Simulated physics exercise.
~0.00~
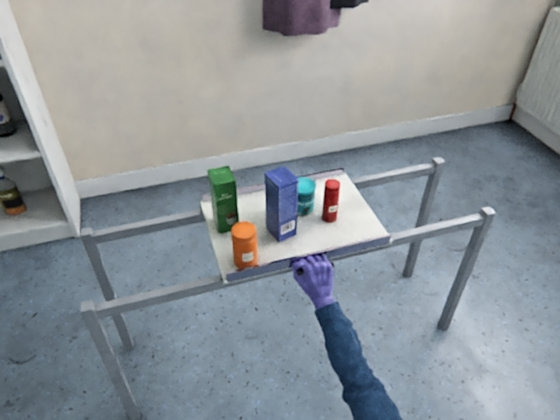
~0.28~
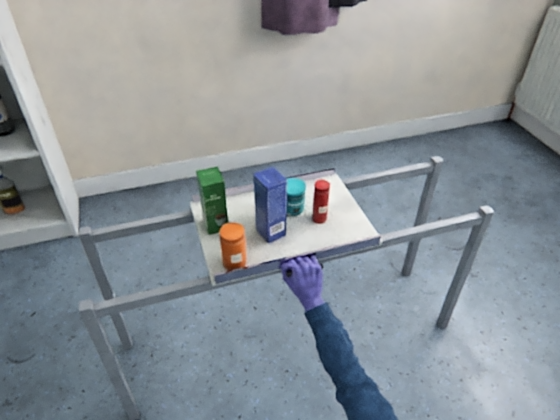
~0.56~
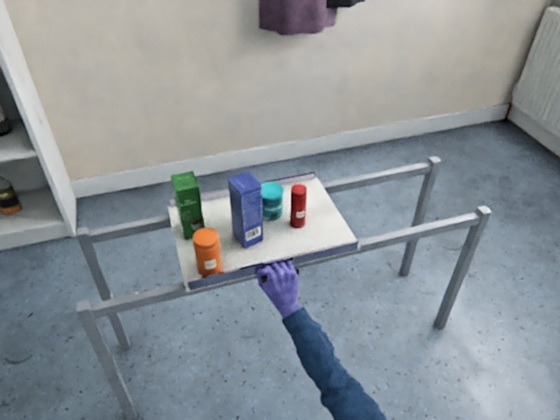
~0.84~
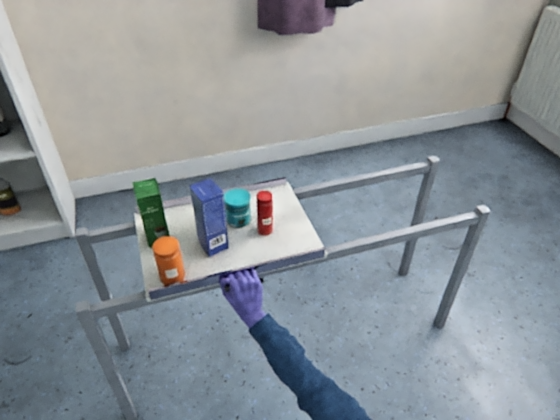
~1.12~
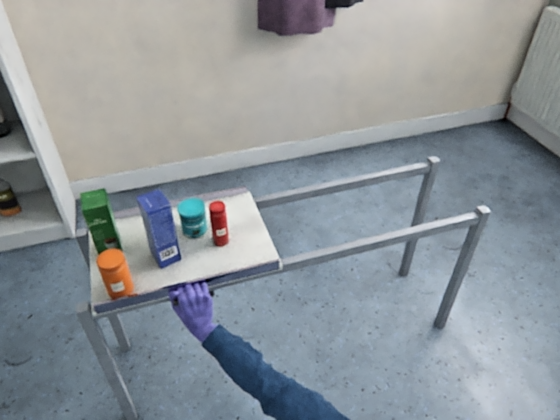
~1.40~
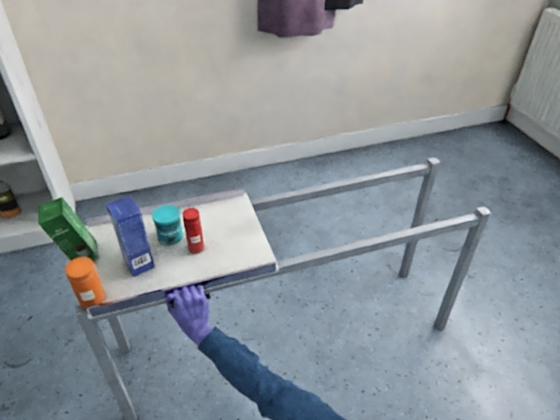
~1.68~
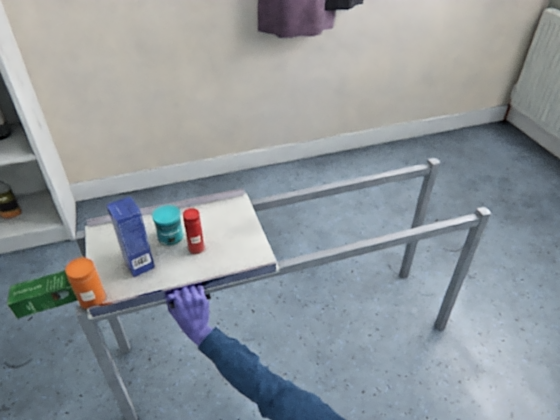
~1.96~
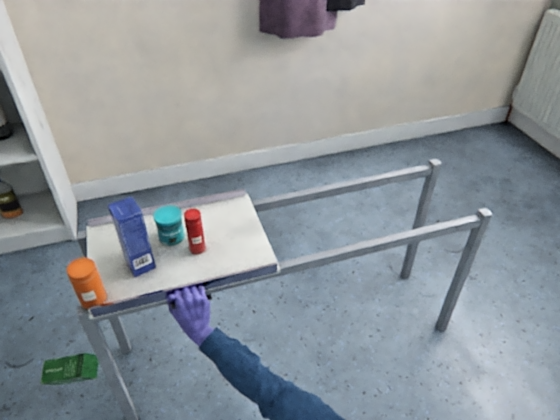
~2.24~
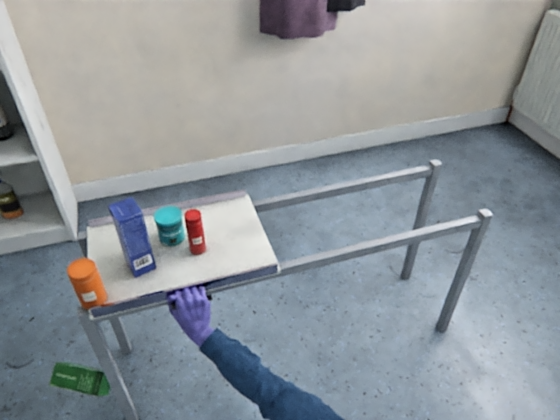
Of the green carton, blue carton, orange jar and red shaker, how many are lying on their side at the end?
One of them is lying on its side at the end, the green carton, which has fallen to the floor.
A purple-gloved hand in a blue sleeve grips the near edge of a pale tray on a grey metal frame, seen from above in a room with a blue-grey floor. On the tray stand a green carton at the left, an orange jar in front of it, a blue carton in the middle, and a turquoise tin and a red shaker to the right. The hand slides the tray left, faster and faster, until it stops at the left end. The green carton tips over the left edge and falls to the floor. It ends lying on its side there, while the other items stay upright on the halted tray.
